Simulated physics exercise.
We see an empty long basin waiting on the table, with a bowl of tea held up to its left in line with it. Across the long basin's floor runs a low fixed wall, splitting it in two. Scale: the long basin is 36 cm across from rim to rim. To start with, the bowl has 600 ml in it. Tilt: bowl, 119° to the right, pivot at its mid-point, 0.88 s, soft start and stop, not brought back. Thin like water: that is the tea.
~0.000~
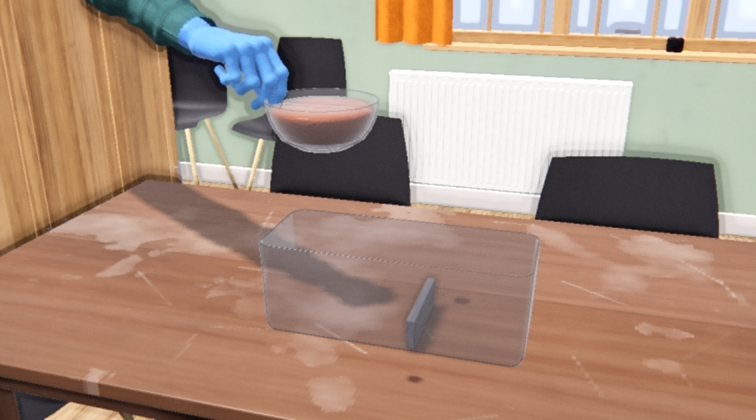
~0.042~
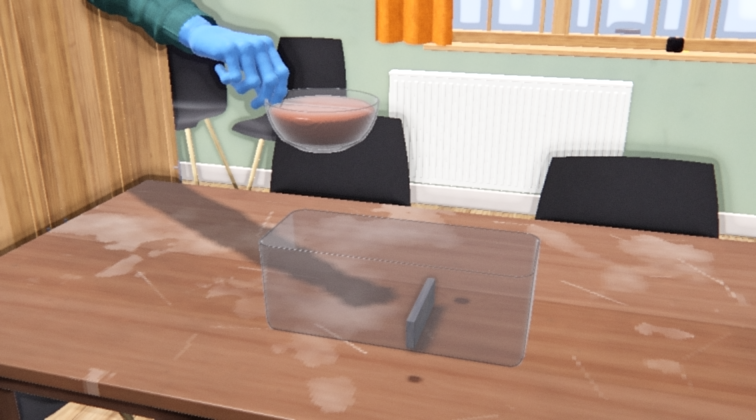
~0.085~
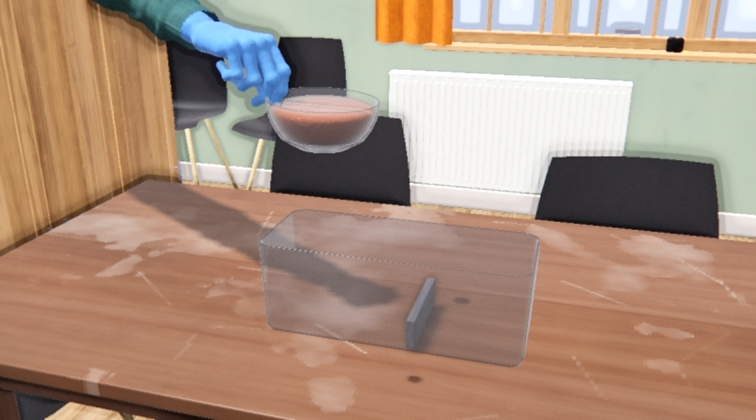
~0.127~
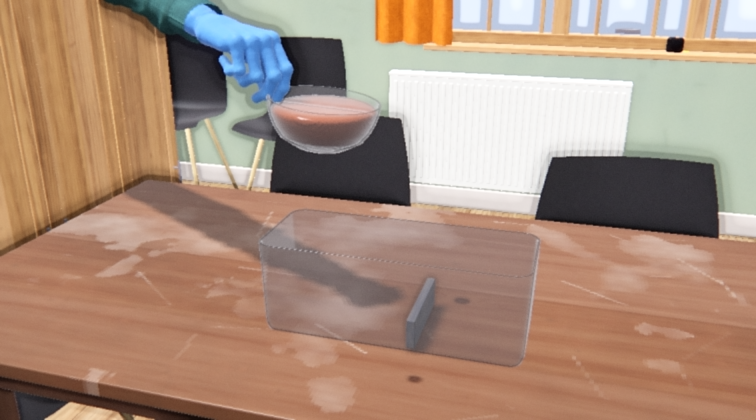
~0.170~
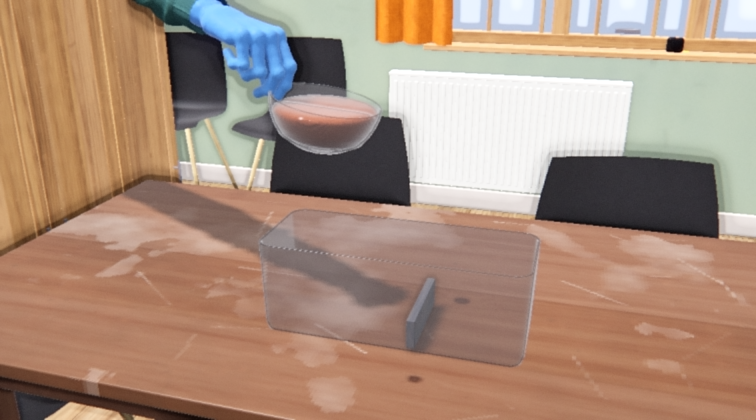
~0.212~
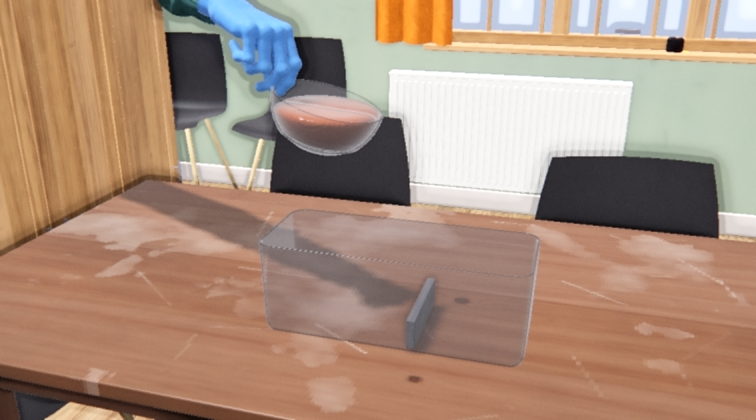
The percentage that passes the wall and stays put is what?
It is about 49 per cent.
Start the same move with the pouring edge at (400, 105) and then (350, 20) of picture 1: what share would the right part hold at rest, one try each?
About 75 %, then about 35 %.
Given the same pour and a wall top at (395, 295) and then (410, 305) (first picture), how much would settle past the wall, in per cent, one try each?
Result: 80 per cent, then 65 per cent.
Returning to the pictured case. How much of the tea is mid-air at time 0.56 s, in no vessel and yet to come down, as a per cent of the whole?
Near 50 per cent at that moment.
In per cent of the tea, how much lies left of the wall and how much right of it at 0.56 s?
About 10 left, about 24 right.
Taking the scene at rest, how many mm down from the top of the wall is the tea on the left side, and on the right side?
Noted: Left near 32 mm, right near 26 mm.
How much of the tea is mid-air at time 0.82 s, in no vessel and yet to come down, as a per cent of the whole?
Roughly 1 %.
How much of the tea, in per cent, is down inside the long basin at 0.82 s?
Value: Approx. 98 %.
Then, 0.56 s in, the tilt is 85° and 17 per cent is still to pour, 9 is left of the wall and 25 right of it.
Then, 0.82 s in, the tilt is 118° and 0 per cent is still to pour, 49 is left of the wall and 50 right of it.
Then, 1.09 s in, the tilt is 119° and 0 per cent is still to pour, 50 is left of the wall and 49 right of it.
Then, 1.38 s in, the tilt is 119° and 0 per cent is still to pour, 50 is left of the wall and 49 right of it.
Finally, 50 per cent lies left of the wall, 49 right of it and 1 outside.
